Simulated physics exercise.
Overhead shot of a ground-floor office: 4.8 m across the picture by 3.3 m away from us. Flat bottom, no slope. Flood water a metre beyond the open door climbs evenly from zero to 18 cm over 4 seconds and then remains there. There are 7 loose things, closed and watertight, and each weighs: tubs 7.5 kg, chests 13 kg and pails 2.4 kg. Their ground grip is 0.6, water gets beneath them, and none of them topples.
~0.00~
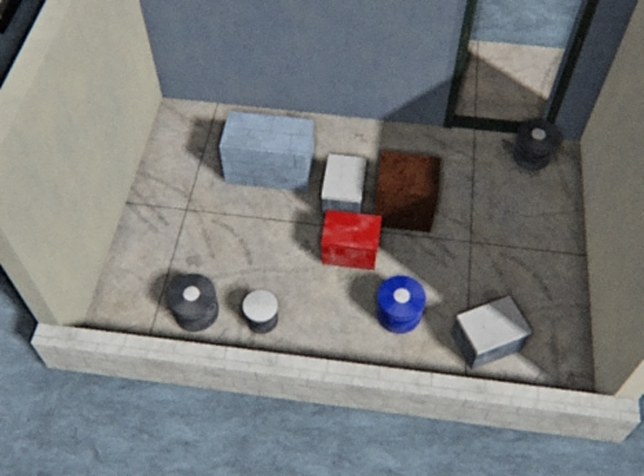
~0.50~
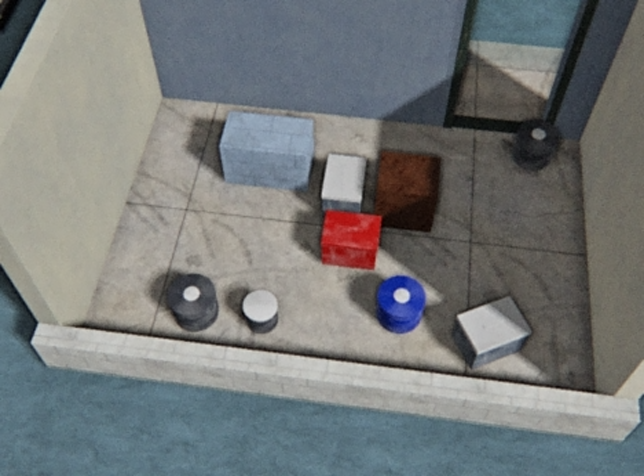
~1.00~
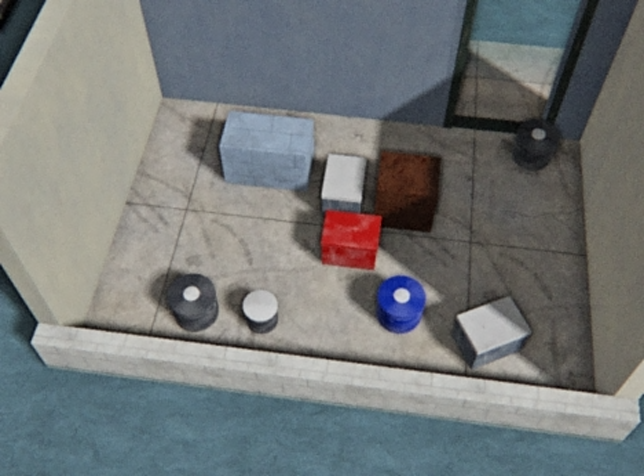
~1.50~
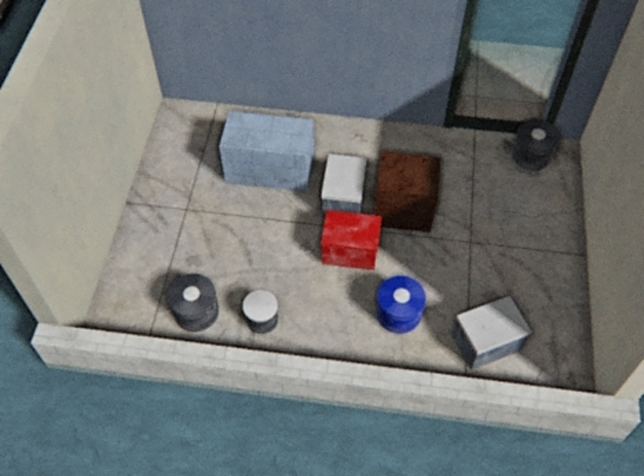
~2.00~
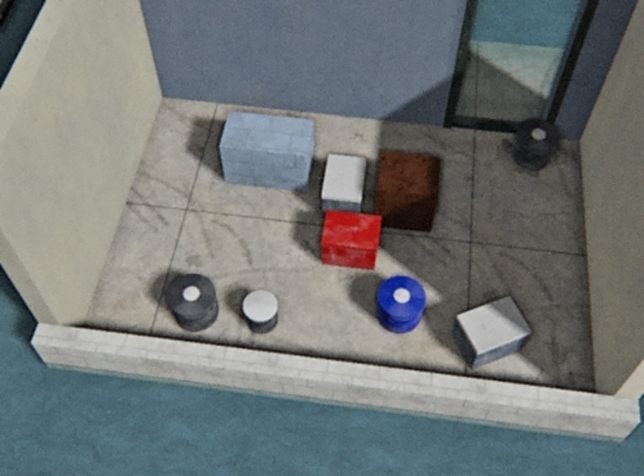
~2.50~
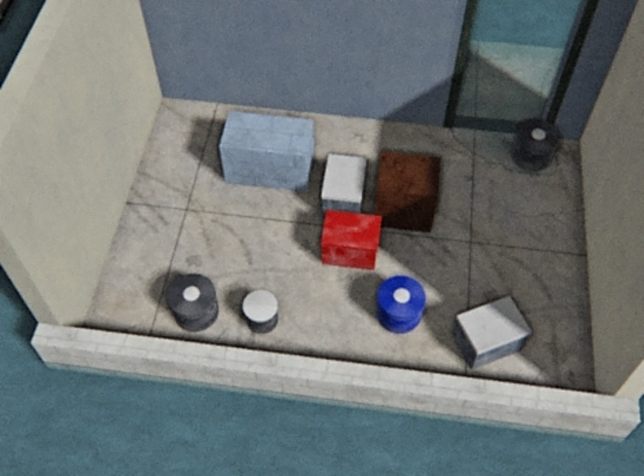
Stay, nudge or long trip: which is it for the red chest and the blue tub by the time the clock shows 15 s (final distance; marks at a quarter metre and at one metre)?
By that time the red chest has not really moved and the blue tub has gone a long distance.
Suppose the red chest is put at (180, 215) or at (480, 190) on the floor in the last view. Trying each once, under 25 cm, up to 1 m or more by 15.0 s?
The first start leaves it well away, the second leaves it well away.
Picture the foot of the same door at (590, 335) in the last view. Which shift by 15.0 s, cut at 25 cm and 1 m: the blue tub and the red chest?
In that case the blue tub goes a long way, the red chest goes a long way.
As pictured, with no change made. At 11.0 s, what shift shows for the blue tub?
200 cm, give or take.
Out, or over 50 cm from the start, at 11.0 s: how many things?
By that point, 5.
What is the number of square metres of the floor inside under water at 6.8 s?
About 10.0 m2.
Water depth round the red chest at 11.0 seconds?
Depth approx. 4 cm.
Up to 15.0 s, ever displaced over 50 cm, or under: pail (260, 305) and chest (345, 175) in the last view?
Beyond, within.
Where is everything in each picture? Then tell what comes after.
The first picture shows the red chest at (352, 230), on the bottom; the blue tub at (402, 296) rests on the ground; water covers 0.0 m2; 0 of 7 have shifted.
The second picture shows the red chest at (352, 230) rests on the ground; the blue tub at (402, 296) rests on the ground; 0.0 m2 under water; 0 of 7 have shifted.
The third picture shows the red chest at (352, 230), on the bottom; the blue tub at (402, 296) rests on the ground; 0.0 m2 under water; 0 of 7 have shifted.
The fourth picture shows the red chest at (352, 230) rests on the ground; the blue tub at (402, 296), on the bottom; 0.0 m2 under water; 0 of 7 have shifted.
The fifth picture shows the red chest at (352, 230) rests on the ground; the blue tub at (402, 296) rests on the ground; water covers 0.0 m2; 0 of 7 have shifted.
The sixth picture shows the red chest at (352, 230), on the bottom; the blue tub at (402, 296) rests on the ground; 0.2 m2 under water; 0 of 7 have shifted.
After 3.5 s the red chest is near (352, 230), 0.0 m from its start, aground; the blue tub is near (402, 296), 0.0 m from its start, aground; 0 afloat.
After 6.8 s the red chest is near (352, 230), 0.0 m from its start, aground; the blue tub is near (382, 303), 0.2 m from its start, aground; 2 afloat.
After 11.0 s the red chest is near (352, 230), 0.0 m from its start, aground; the blue tub is near (198, 245), 2.0 m from its start, aground; 4 afloat.
After 15.0 s the red chest is near (352, 230), 0.0 m from its start, aground; the blue tub is near (193, 154), 2.7 m from its start, afloat; 6 afloat.
